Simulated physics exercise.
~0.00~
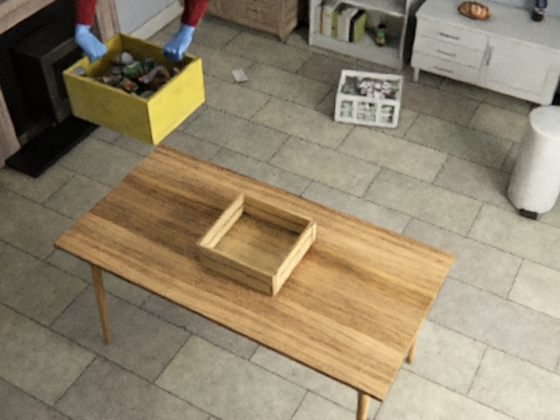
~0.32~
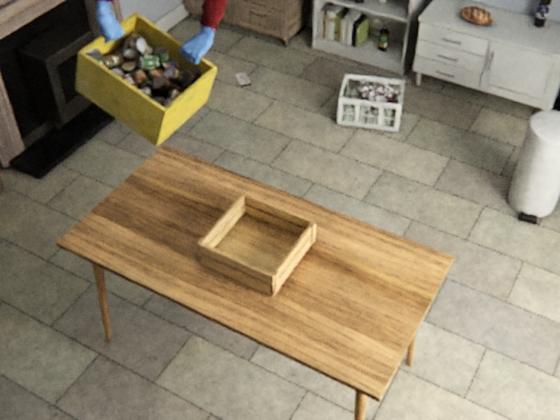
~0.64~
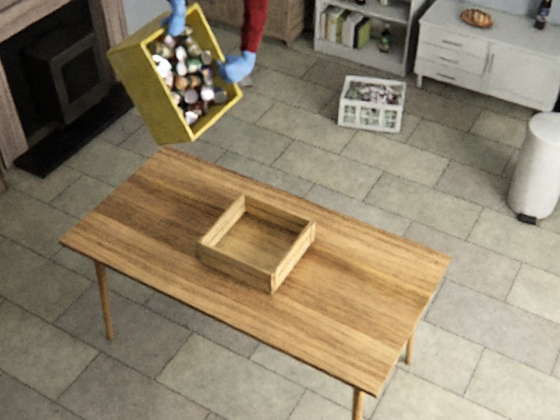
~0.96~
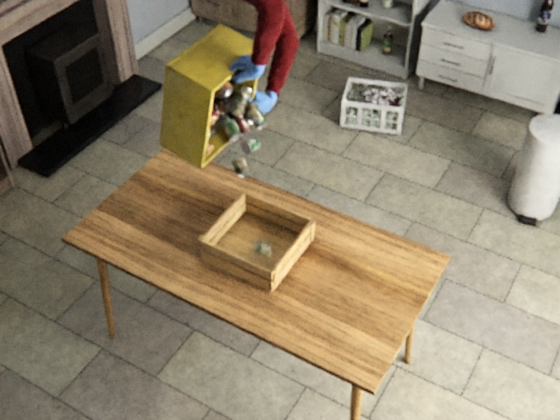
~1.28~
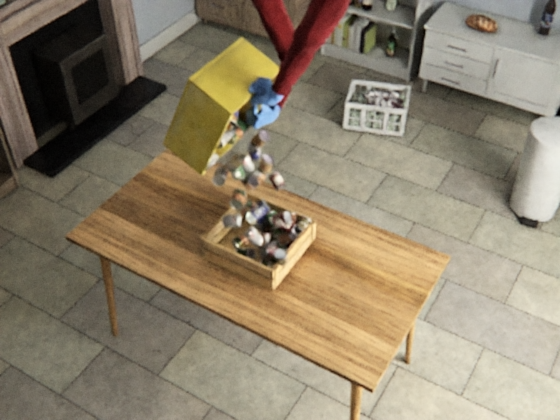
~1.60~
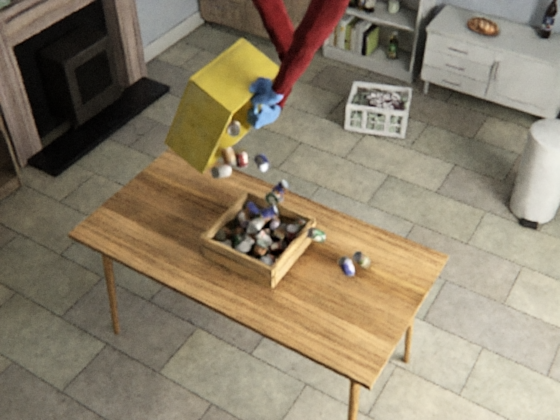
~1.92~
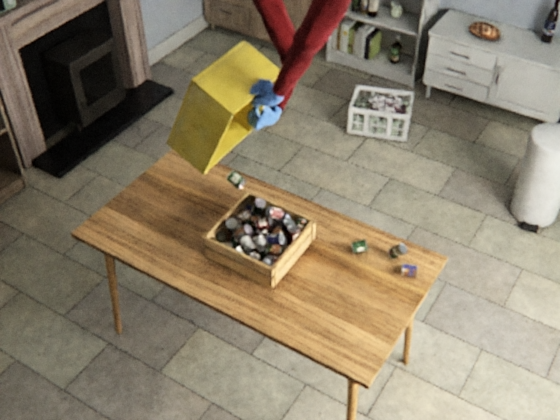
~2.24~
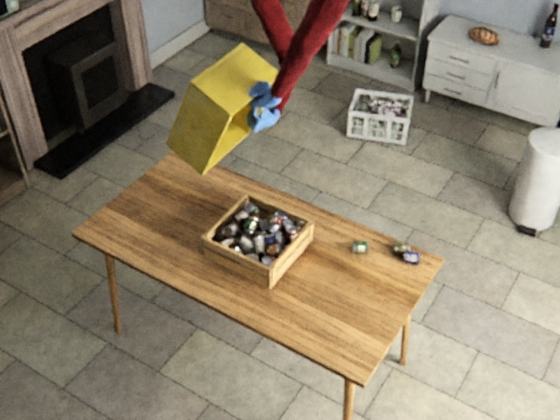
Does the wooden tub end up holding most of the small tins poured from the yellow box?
Yes, nearly all of the tins finish heaped in the wooden tub. Only a few end up outside it, lying on the table to its right.
